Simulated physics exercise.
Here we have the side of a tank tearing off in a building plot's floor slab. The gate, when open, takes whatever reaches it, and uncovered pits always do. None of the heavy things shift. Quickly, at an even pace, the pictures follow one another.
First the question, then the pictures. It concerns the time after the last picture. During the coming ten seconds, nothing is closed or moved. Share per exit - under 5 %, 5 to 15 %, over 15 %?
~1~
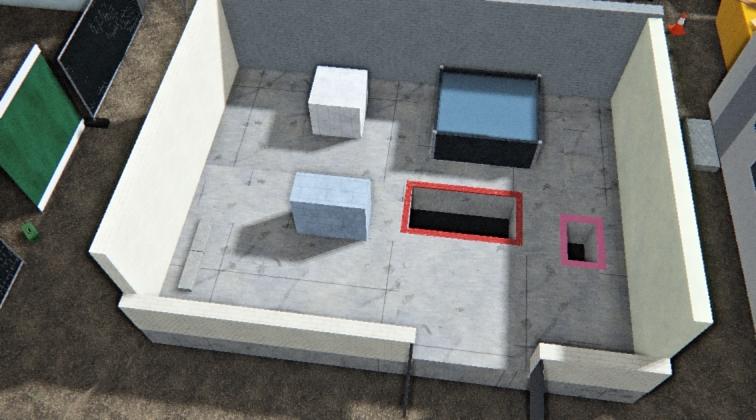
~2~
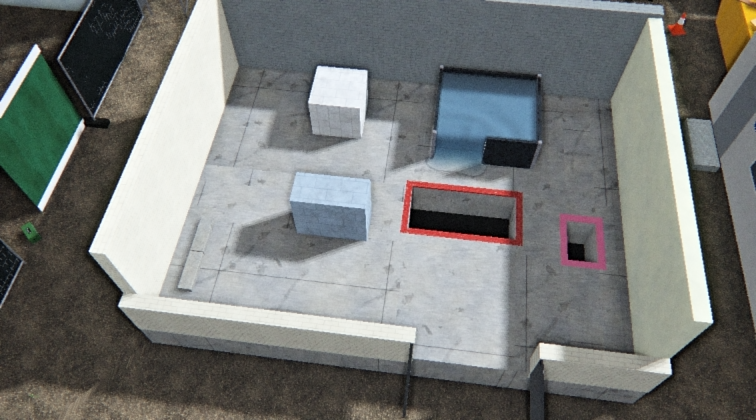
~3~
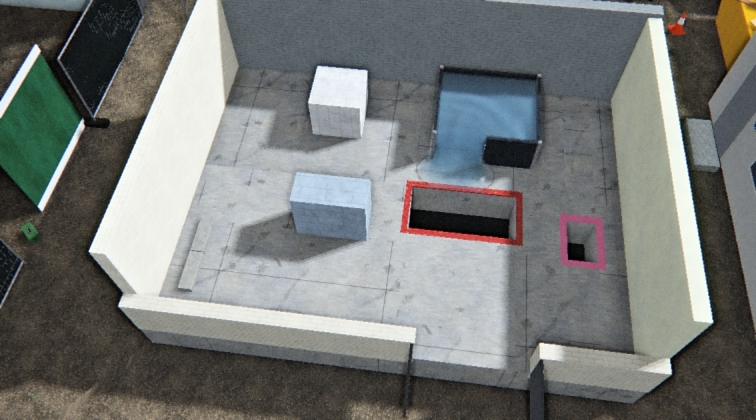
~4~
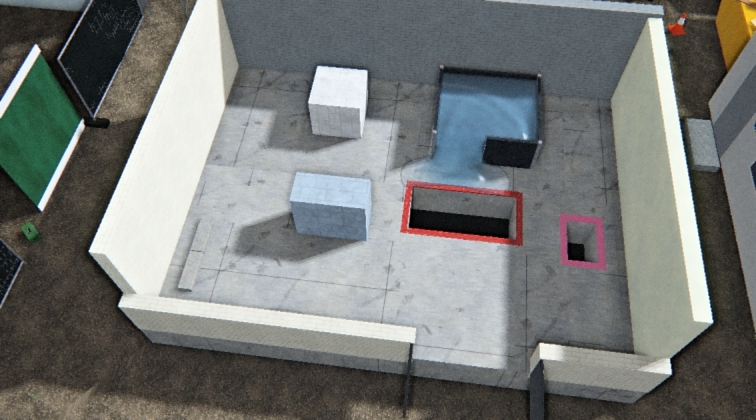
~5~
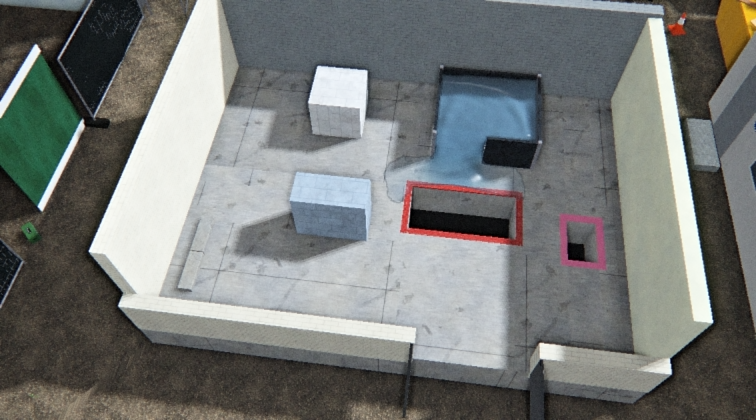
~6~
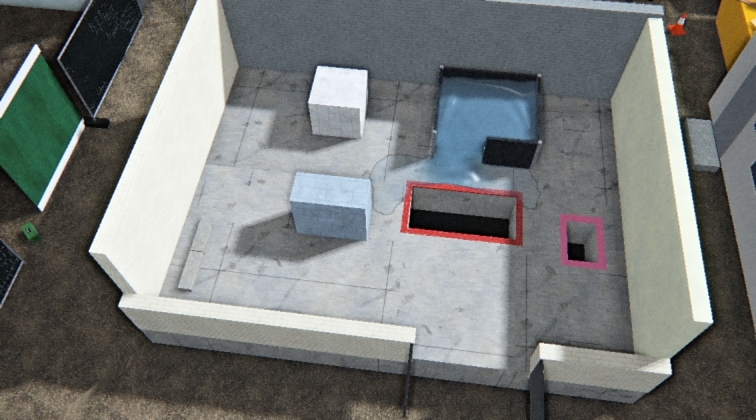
The gate will take below five per cent, the red pit will take beyond fifteen per cent, the pink pit will take below five per cent.
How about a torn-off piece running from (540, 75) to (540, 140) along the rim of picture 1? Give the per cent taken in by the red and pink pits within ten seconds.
Lab note - share by pit: Red 6 %, pink 35 %.
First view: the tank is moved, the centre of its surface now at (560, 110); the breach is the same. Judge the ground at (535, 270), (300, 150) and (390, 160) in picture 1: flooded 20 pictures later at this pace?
Checking the three spots, I get swamped, high and dry, high and dry.
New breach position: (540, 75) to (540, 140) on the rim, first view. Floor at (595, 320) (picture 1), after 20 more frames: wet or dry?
Lab note: Point logged as inundated.
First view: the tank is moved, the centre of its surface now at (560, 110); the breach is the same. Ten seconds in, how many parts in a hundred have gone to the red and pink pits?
Shares - red: 45 in a hundred; pink: 20 in a hundred.
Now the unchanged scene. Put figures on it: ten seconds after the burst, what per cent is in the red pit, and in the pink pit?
Estimates: 78 % and 0 %.
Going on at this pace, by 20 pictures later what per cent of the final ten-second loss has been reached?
Estimate: 70 %.
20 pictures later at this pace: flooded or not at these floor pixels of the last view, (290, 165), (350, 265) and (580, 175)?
The readings in sequence are watered, waterless, waterless.
A moment on, water covers 5 % of the floor; the gate 0 %, the red pit 25 %, the pink pit 0 %.
Next, water covers 10 % of the floor; the gate 0 %, the red pit 40 %, the pink pit 0 %.
Then, water covers 10 % of the floor; the gate 0 %, the red pit 54 %, the pink pit 0 %.
Later, water covers 10 % of the floor; the gate 0 %, the red pit 69 %, the pink pit 0 %.
In the end, water covers 15 % of the floor; the gate 0 %, the red pit 79 %, the pink pit 0 %.
